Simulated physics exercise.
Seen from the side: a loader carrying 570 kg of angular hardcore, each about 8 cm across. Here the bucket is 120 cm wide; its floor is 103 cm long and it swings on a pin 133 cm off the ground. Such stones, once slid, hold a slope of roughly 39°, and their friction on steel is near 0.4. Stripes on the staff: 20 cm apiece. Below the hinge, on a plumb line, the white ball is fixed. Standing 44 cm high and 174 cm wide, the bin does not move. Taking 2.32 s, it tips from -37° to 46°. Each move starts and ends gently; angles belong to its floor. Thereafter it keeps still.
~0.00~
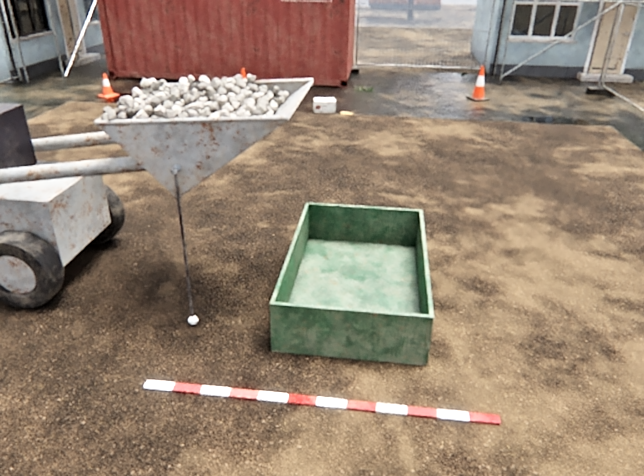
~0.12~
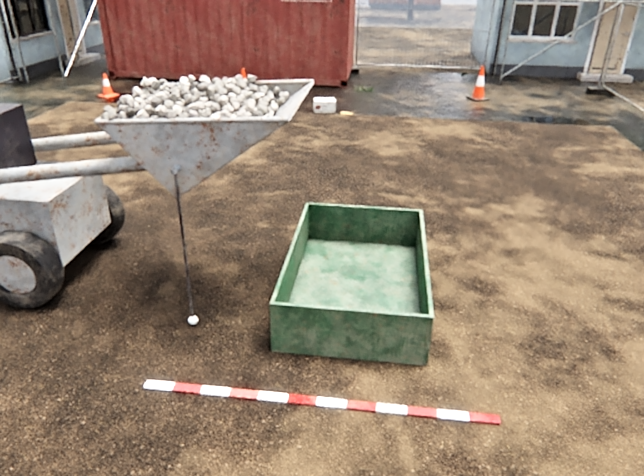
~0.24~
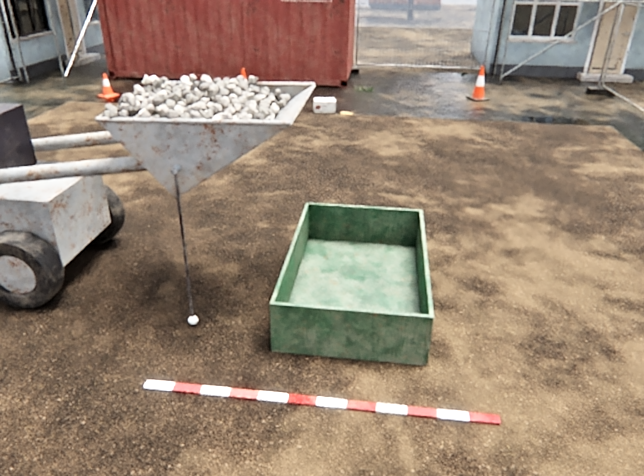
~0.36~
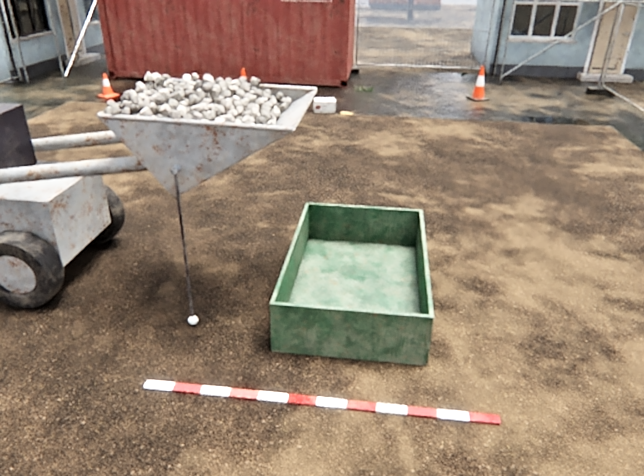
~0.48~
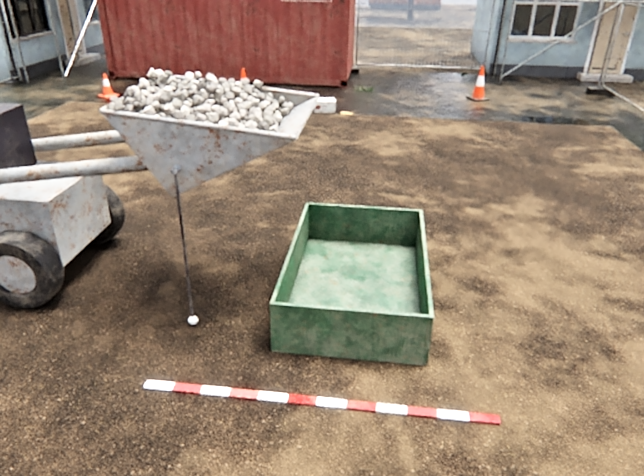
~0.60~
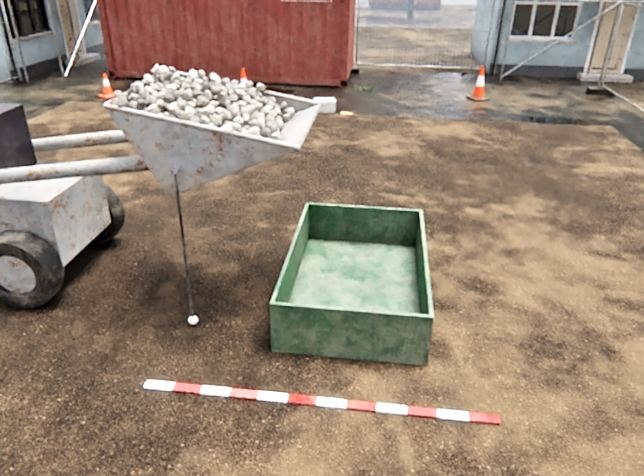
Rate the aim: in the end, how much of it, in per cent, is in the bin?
Near 70 per cent.
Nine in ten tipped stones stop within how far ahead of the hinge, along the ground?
About 150 cm.
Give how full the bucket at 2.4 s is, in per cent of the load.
Near 15 in a hundred.
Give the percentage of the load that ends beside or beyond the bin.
About 0%.
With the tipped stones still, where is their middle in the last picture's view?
Their middle lands near (321, 282).
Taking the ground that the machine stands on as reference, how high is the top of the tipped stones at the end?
Close to 38 cm above that ground.
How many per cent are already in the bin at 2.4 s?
About 60%.
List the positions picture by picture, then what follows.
The bucket is at -37°, its lip at (288, 118); the top of the load is at (205, 83), in the first picture.
The bucket is at -36°, its lip at (289, 119); the top of the load is at (204, 82); the stones move at 0.1 m/s on average, in the second picture.
The bucket is at -35°, its lip at (291, 123); the top of the load is at (199, 83); the stones move at 0.1 m/s on average, in the third picture.
Lip at (293, 130), floor tilted -32°, highest stones at (188, 81); the stones move at 0.1 m/s on average, in the fourth picture.
Lip at (296, 138), floor tilted -28°, highest stones at (161, 80); the stones move at 0.2 m/s on average, in the fifth picture.
Lip at (299, 148), floor tilted -23°, highest stones at (161, 76); the stones move at 0.2 m/s on average, in the sixth picture.
After 1.7 s the floor is at 33°; 94 % in the bucket, 2 % short of the bin, 4 % in the bin; the foremost stones are at (311, 232).
After 2.4 s the floor is at 46°; 14 % in the bucket, 27 % short of the bin, 59 % in the bin; the foremost stones are at (413, 293).
After 2.8 s the floor is at 46°; 0 % in the bucket, 31 % short of the bin, 68 % in the bin; the foremost stones are at (416, 293).
After 5.4 s the floor is at 46°; 0 % in the bucket, 31 % short of the bin, 69 % in the bin; the foremost stones are at (416, 294).
